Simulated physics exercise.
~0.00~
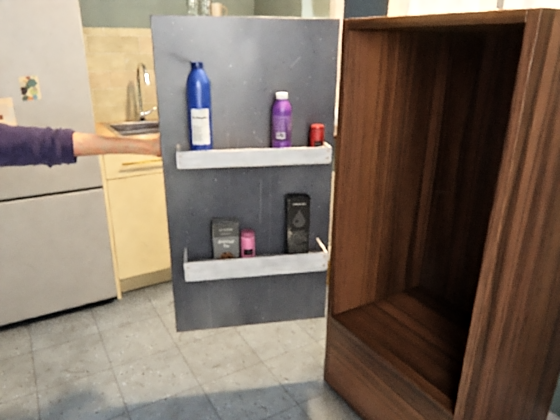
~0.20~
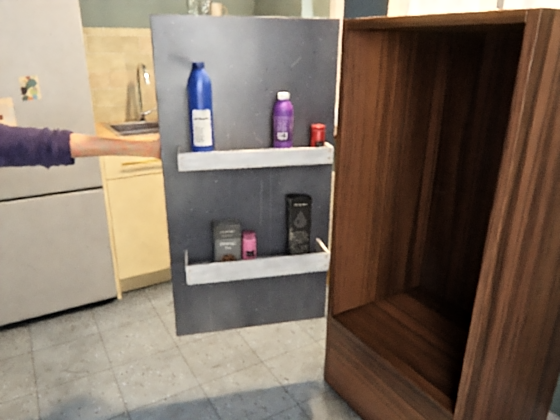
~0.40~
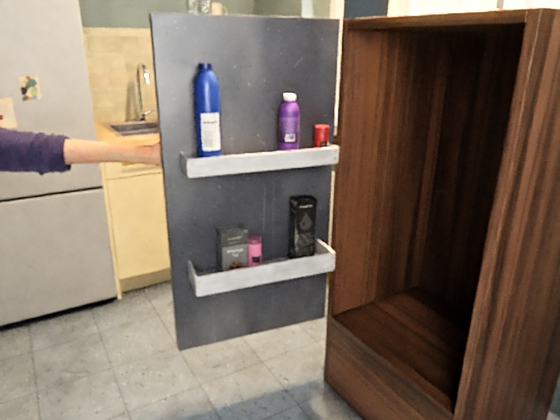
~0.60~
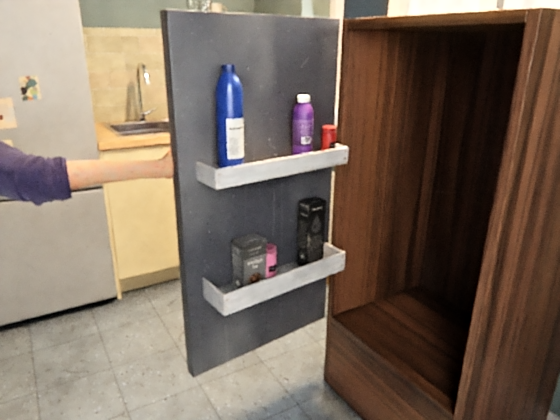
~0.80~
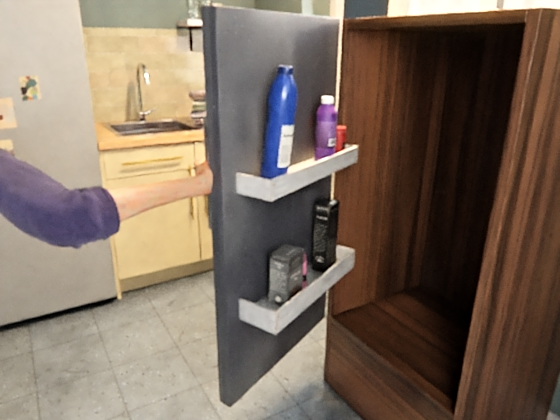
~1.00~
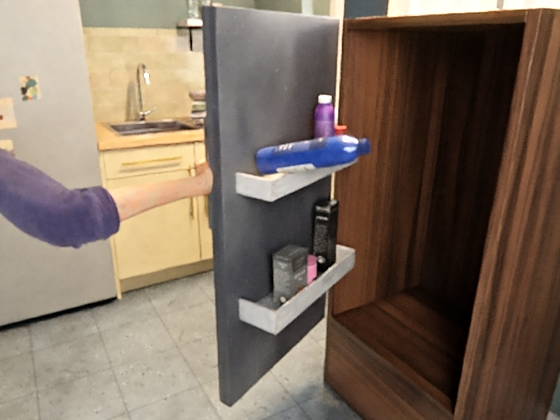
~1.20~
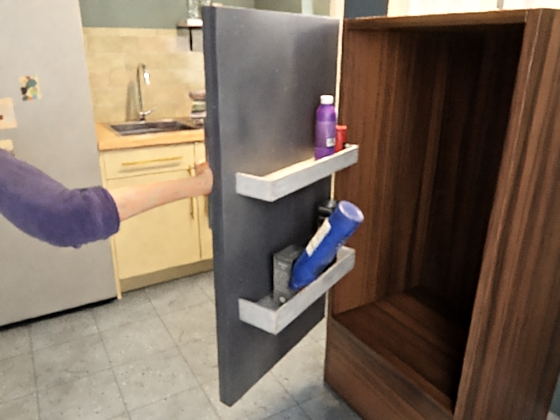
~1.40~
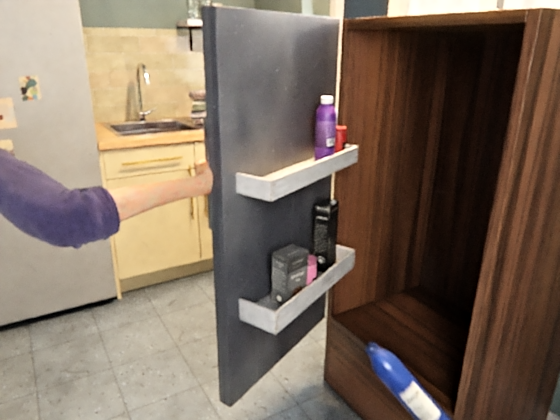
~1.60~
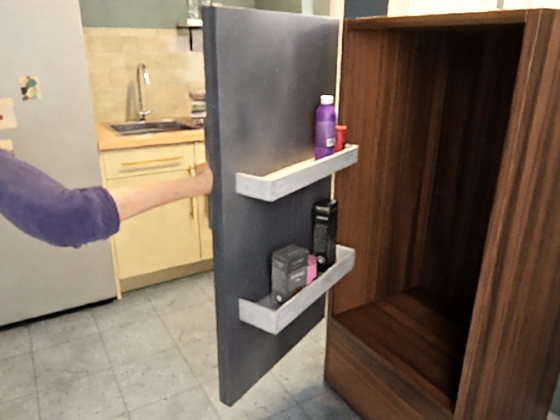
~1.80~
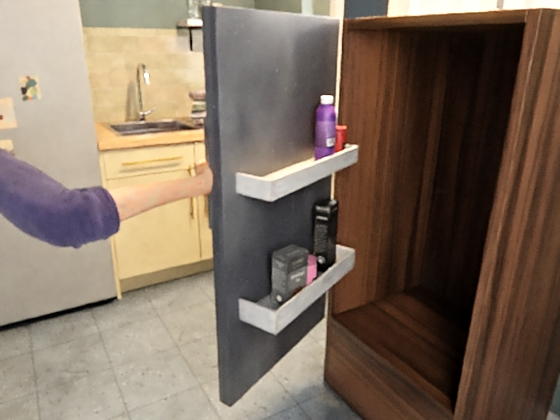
In the video, a hand swings a gray door with two bottle-and-carton-filled racks toward an open wooden cabinet, then stops partway. The blue bottle tips over the upper rail, tumbles past the lower rack and drops out of view, while the other items remain upright in their racks.
